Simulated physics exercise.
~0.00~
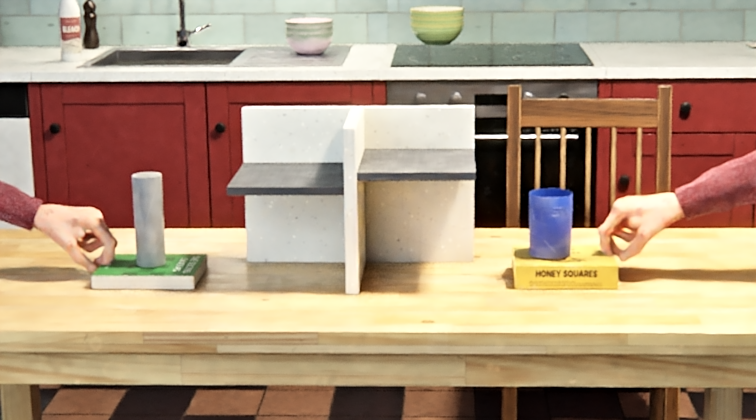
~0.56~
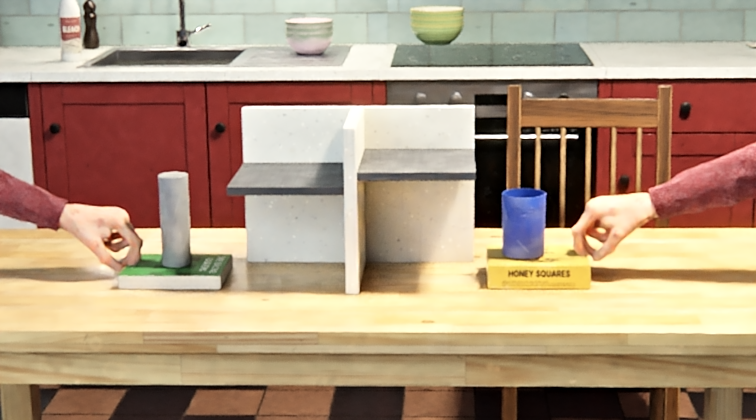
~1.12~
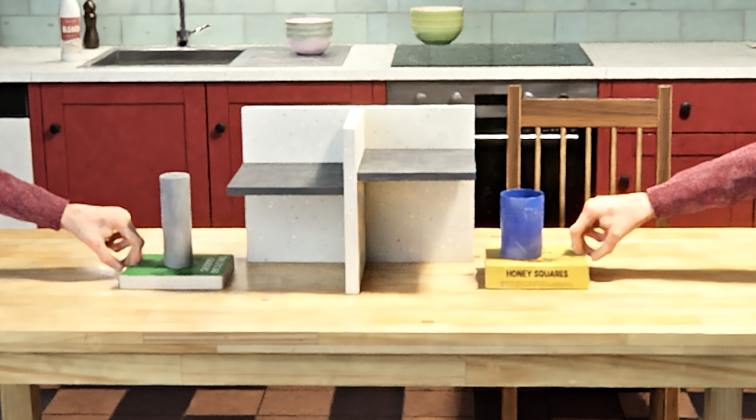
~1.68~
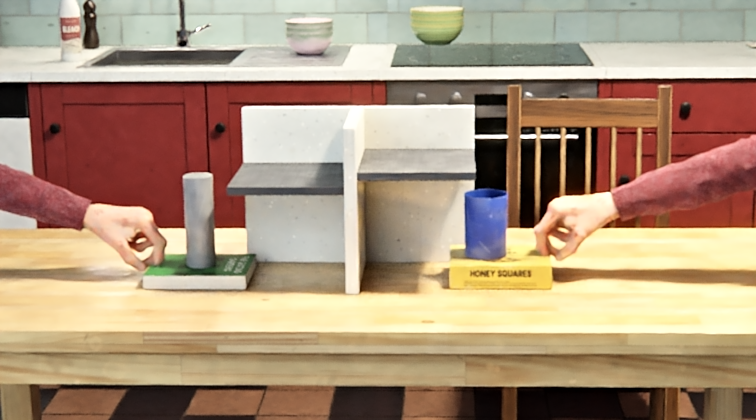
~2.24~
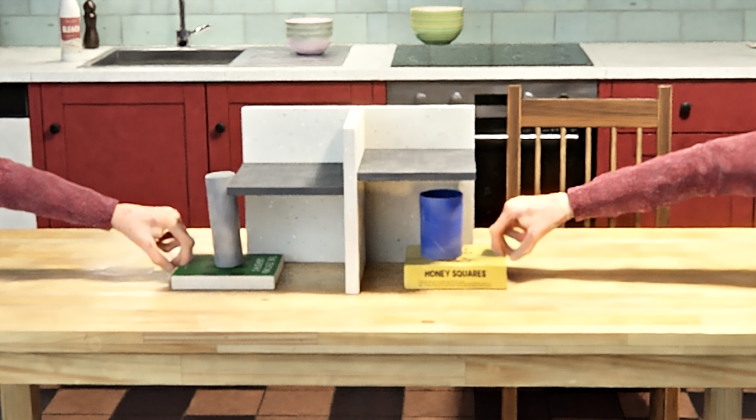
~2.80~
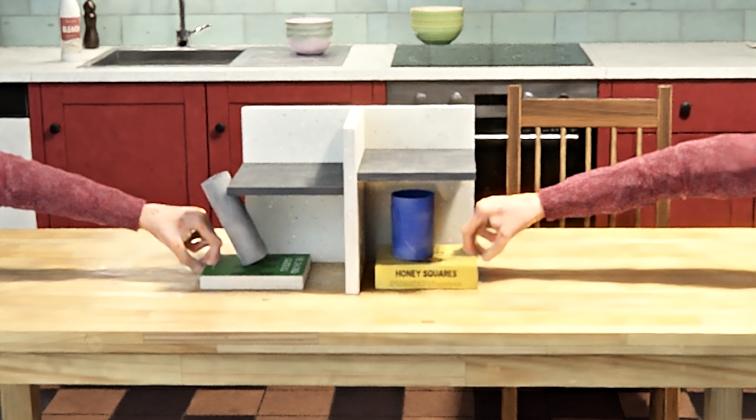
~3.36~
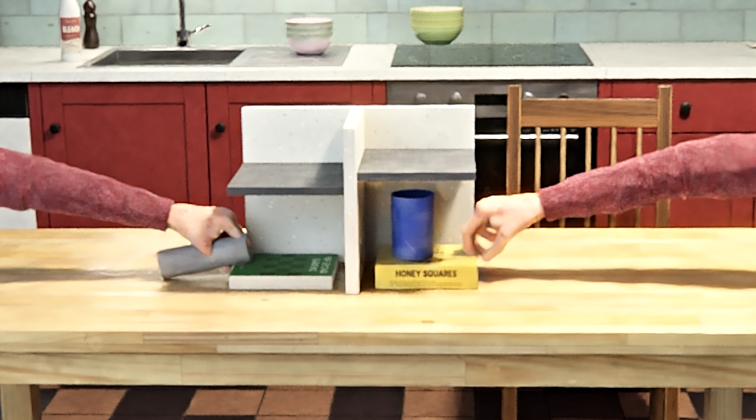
A white upright rack with a grey shelf on each side of its divider stands on a wooden kitchen table, seen from the front by a still camera. At left, a grey candle stands on a green book; at right, a blue beaker sits on a yellow packet. Two hands slide both loads inward, pausing briefly before continuing. The candle meets the left shelf's edge, leans back and topples onto its side as the book slides under the shelf. The beaker passes beneath the right shelf and ends upright on its packet.
